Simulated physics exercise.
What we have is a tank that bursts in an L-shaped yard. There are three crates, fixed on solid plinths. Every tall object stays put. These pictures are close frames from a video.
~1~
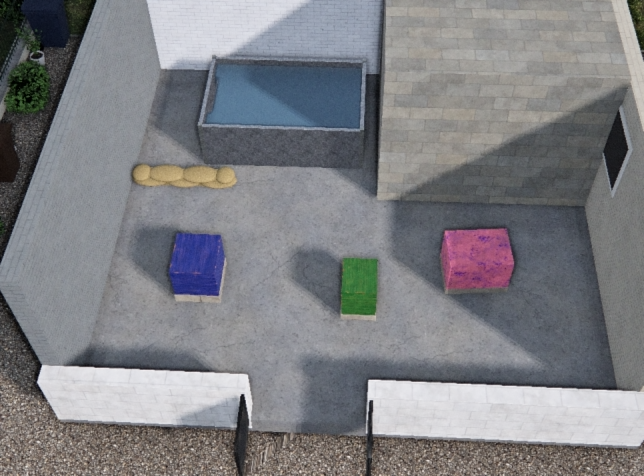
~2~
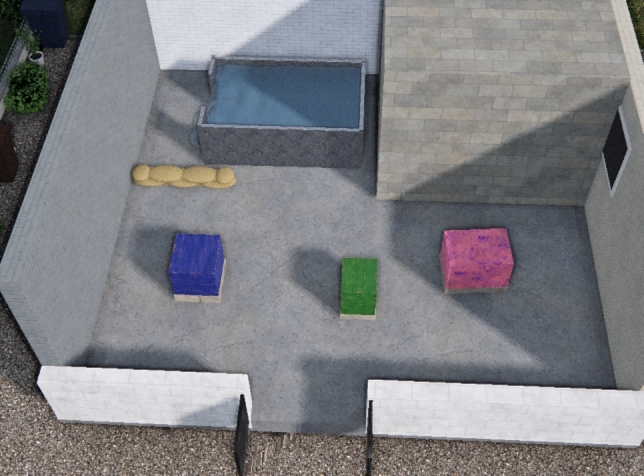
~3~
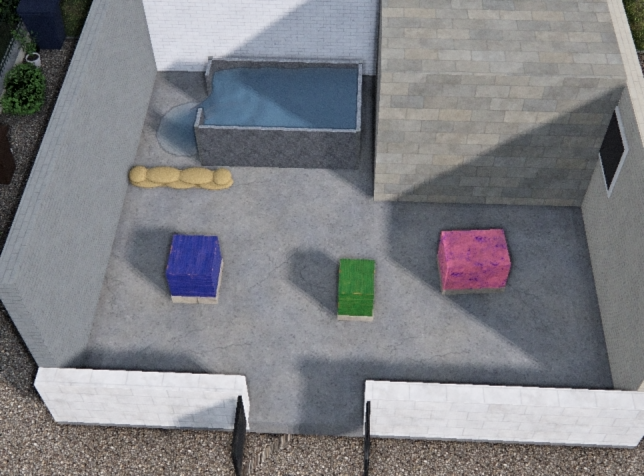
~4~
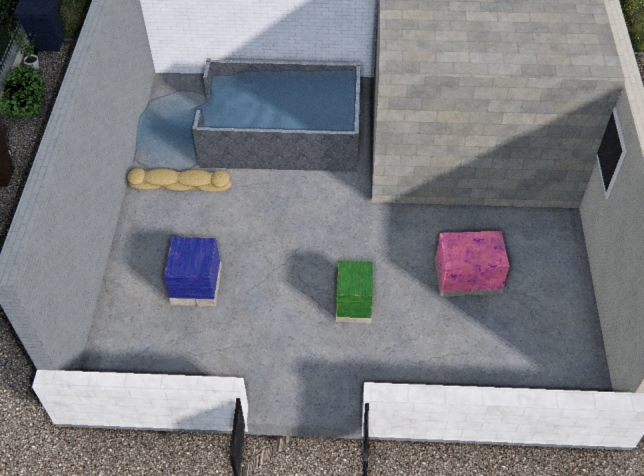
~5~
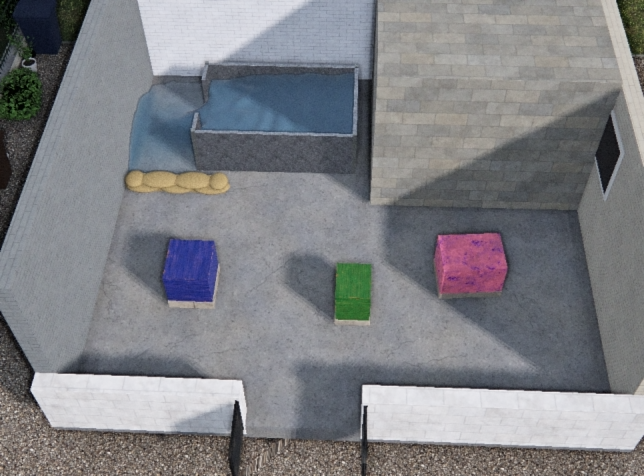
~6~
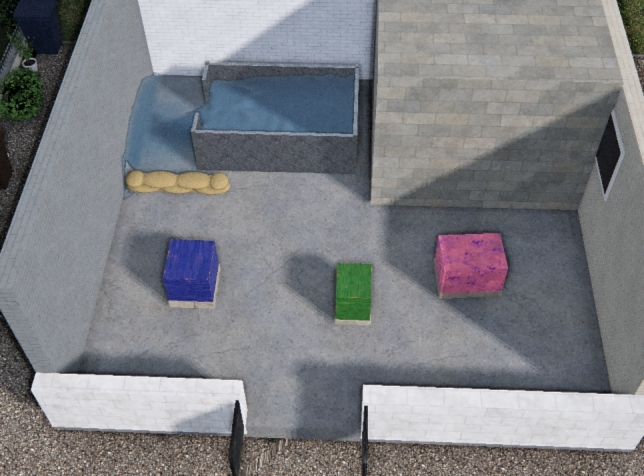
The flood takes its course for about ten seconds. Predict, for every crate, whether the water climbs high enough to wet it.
One by one: The blue crate will not even get damp; the pink crate will not even get damp; the green crate will be wet.
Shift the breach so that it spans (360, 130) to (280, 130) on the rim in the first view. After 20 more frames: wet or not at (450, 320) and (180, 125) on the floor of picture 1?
Going through them in turn, the first is drenched and the second is untouched by it.
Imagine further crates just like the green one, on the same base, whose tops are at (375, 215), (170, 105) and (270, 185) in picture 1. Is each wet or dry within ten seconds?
Going in order, the first crate gets reached, the second gets reached, while the third remains untouched.
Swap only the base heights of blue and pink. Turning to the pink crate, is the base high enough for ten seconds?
One by one: Pink crate keeps dry.
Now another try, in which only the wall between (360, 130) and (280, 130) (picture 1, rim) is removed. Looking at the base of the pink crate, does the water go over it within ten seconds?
Result - pink crate: Flooded.
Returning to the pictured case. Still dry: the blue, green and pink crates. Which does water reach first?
That's the blue crate.
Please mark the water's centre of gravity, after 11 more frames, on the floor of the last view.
That puts it at around (241, 136).
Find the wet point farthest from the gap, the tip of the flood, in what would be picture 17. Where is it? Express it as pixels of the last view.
The front's farthest point is close to (75, 390).
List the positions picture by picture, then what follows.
The first picture shows the tank at (285, 96) is whole and still.
In the second picture, water pours out at (213, 117) and has run to a hidden place.
In the third picture, the front is at (167, 118), out from the gap at (210, 119).
In the fourth picture, the front is at (148, 107), out from the gap at (208, 121).
In the fifth picture, the front is at (151, 89), out from the gap at (206, 123).
In the sixth picture, water pours out at (207, 122) and has run to (155, 75).
A moment on, water covers 15 % of the floor; the blue crate not reached, the pink crate not reached, the green crate not reached.
Next, water covers 35 % of the floor; the blue crate water round its plinth, the pink crate not reached, the green crate not reached.
Then, water covers 50 % of the floor; the blue crate water round its plinth, the pink crate water round its plinth, the green crate water round its plinth.
Later, water covers 75 % of the floor; the blue crate water round its plinth, the pink crate water round its plinth, the green crate water round its plinth.
In the end, water covers 90 % of the floor; the blue crate stayed above the water, the pink crate stayed above the water, the green crate was topped.
